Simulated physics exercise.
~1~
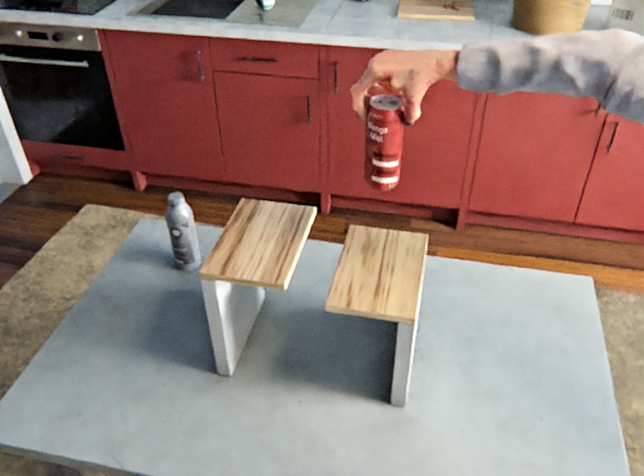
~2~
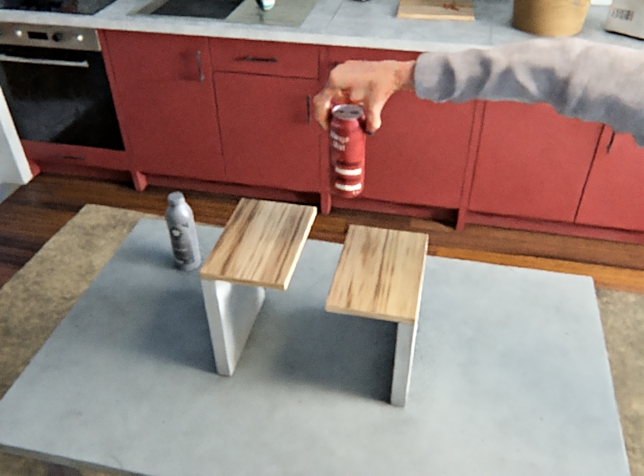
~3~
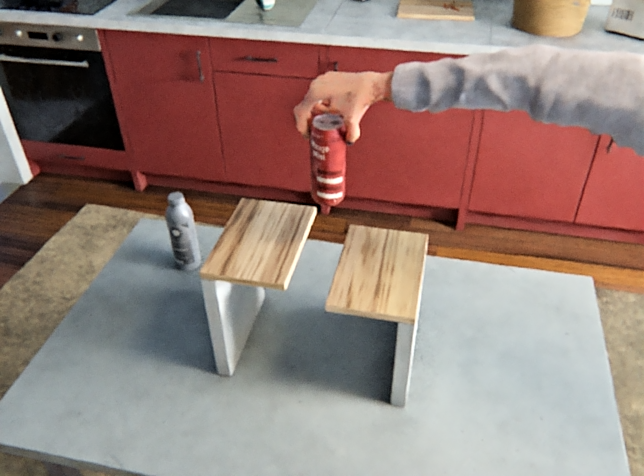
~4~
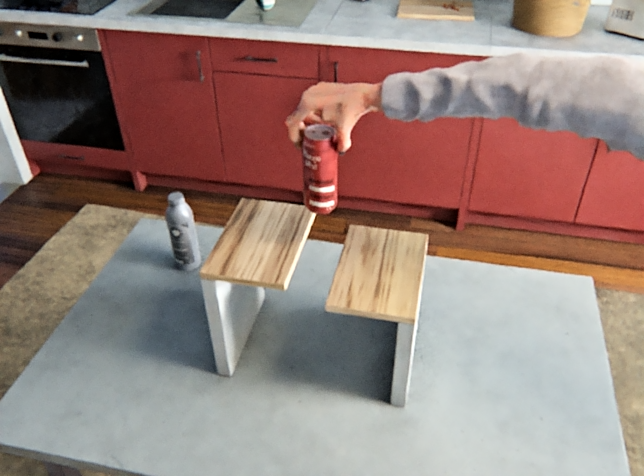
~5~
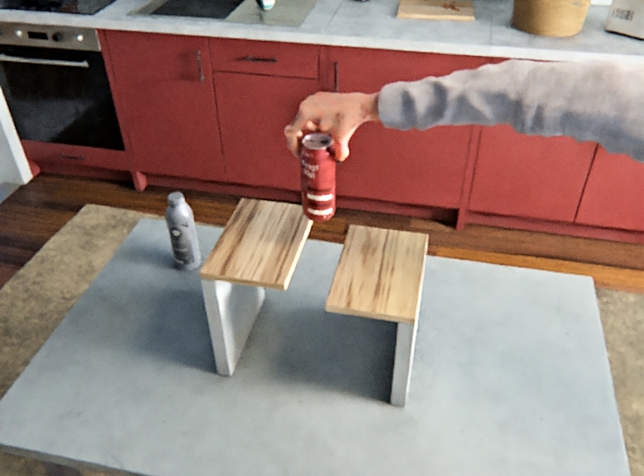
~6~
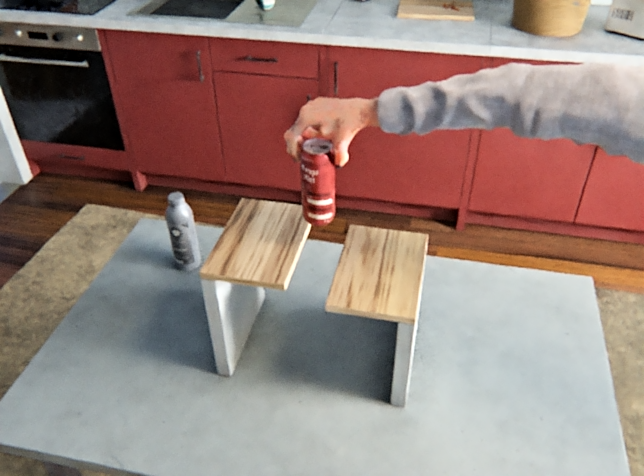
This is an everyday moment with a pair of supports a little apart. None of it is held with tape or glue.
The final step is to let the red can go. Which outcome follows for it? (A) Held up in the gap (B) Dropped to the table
Option B: Dropped to the table.
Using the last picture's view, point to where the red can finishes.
In the last picture, near pixel (320, 322).
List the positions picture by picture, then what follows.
On its way; red can (384, 145); grey bottle (182, 231), in the first frame.
On its way; red can (347, 153); grey bottle (182, 231), in the second frame.
On its way; red can (328, 162); grey bottle (182, 231), in the third frame.
On its way; red can (320, 171); grey bottle (182, 231), in the fourth frame.
On its way; red can (318, 179); grey bottle (182, 231), in the fifth frame.
Poised above the slot; red can (318, 184); grey bottle (182, 231), in the sixth frame.
Then, 0.20 s past the last view, red can displaced about its own width near (319, 207).
Then, 0.30 s past the last view, red can displaced well along near (320, 269).
Then, 0.40 s past the last view, red can displaced well along near (320, 317).
Then, 0.50 s past the last view, red can displaced well along near (320, 319).
Finally, moved from the start, red can; grey bottle still in place. Final places as the last picture's camera would see them, red can near (320, 322). The can reaches the table.
